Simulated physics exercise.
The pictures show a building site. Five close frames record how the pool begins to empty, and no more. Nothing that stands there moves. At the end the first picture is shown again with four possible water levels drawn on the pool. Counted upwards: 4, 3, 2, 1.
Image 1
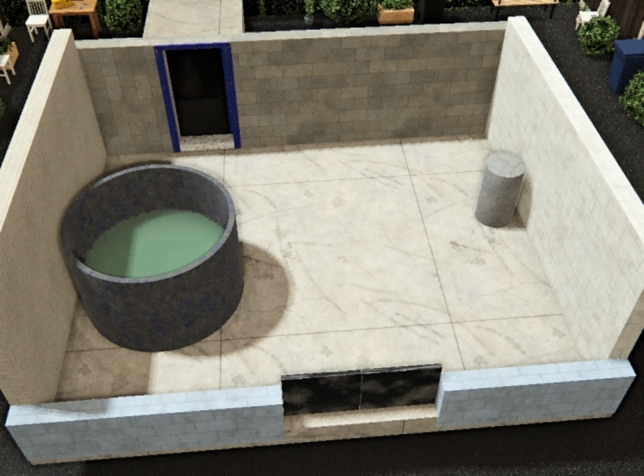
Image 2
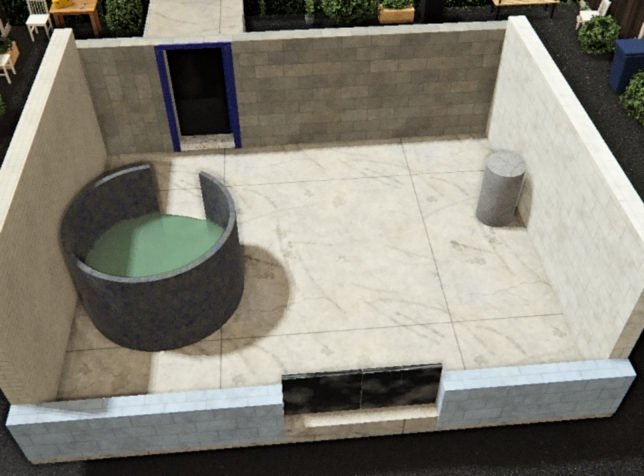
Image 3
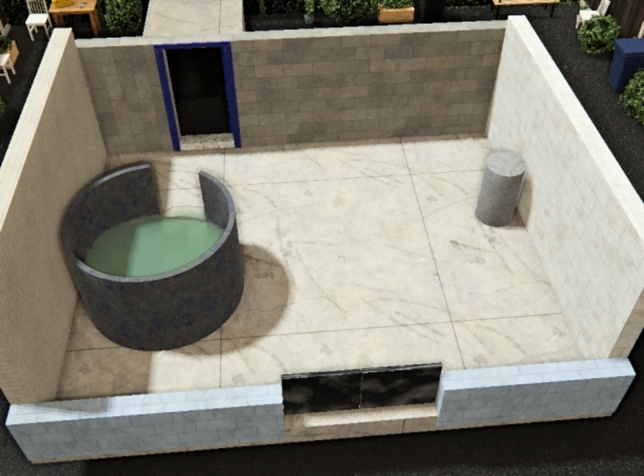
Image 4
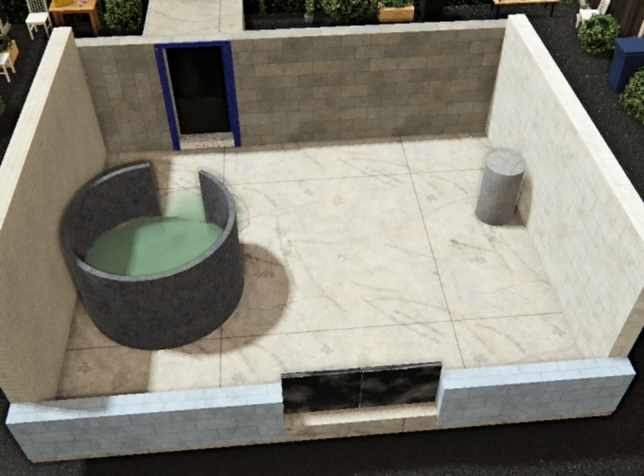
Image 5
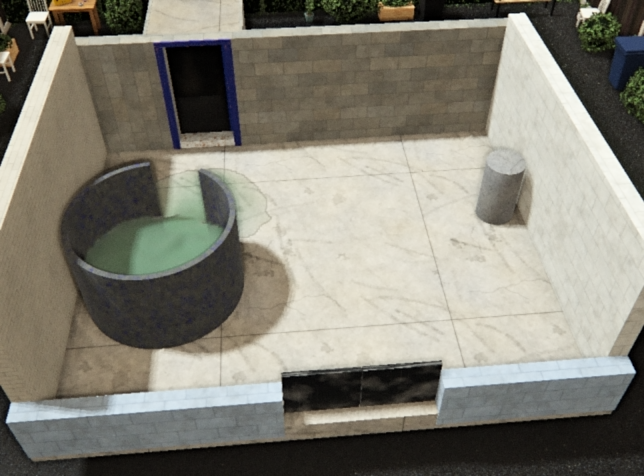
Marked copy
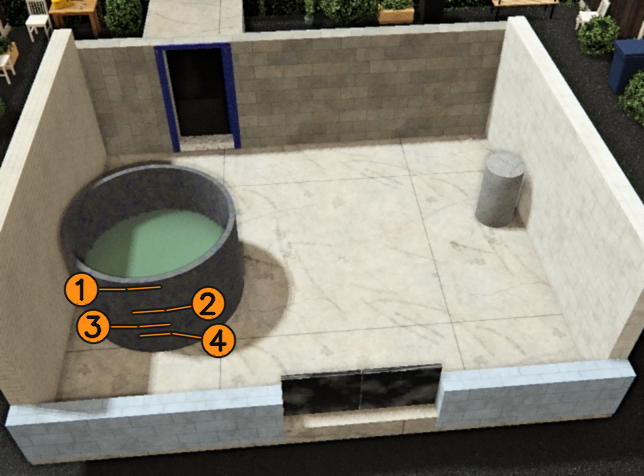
Green water sits in a round dark tank at the left of a walled yard until a gap opens in the tank's far side, and a thin, pale sheet spreads through it across the floor near the blue doorway.
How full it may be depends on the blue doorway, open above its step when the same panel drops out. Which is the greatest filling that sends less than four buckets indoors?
Mark 4 just does it.
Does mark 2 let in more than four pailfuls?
Yes, it does.
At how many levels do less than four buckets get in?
One of them.
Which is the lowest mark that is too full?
Here it is mark 3.
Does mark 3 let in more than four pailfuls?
Yes, that goes wrong.
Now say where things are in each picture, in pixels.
Water in the pool at rest, its middle at (159, 259); foot of the blue doorway at (208, 150); shut gate at (361, 376), in the first frame.
Water covers 1 % of the ground, its front hidden from here, in the second frame.
Water covers 2 % of the ground, its front hidden from here, in the third frame.
Water covers 4 % of the ground, its front hidden from here, in the fourth frame.
In the fifth frame, 8 % of the ground under water, visible out to (257, 202).
In orange, 1 at (143, 288); 2 at (149, 311); 3 at (153, 325); 4 at (156, 334); from the bottom up 4, 3, 2, 1.
Choosing 1, dozens of bucketfuls pour in.
Choosing 2, dozens of bucketfuls pour in.
Choosing 3, about 10 bucketfuls get in.
Choosing 4, a bucket or two gets in.
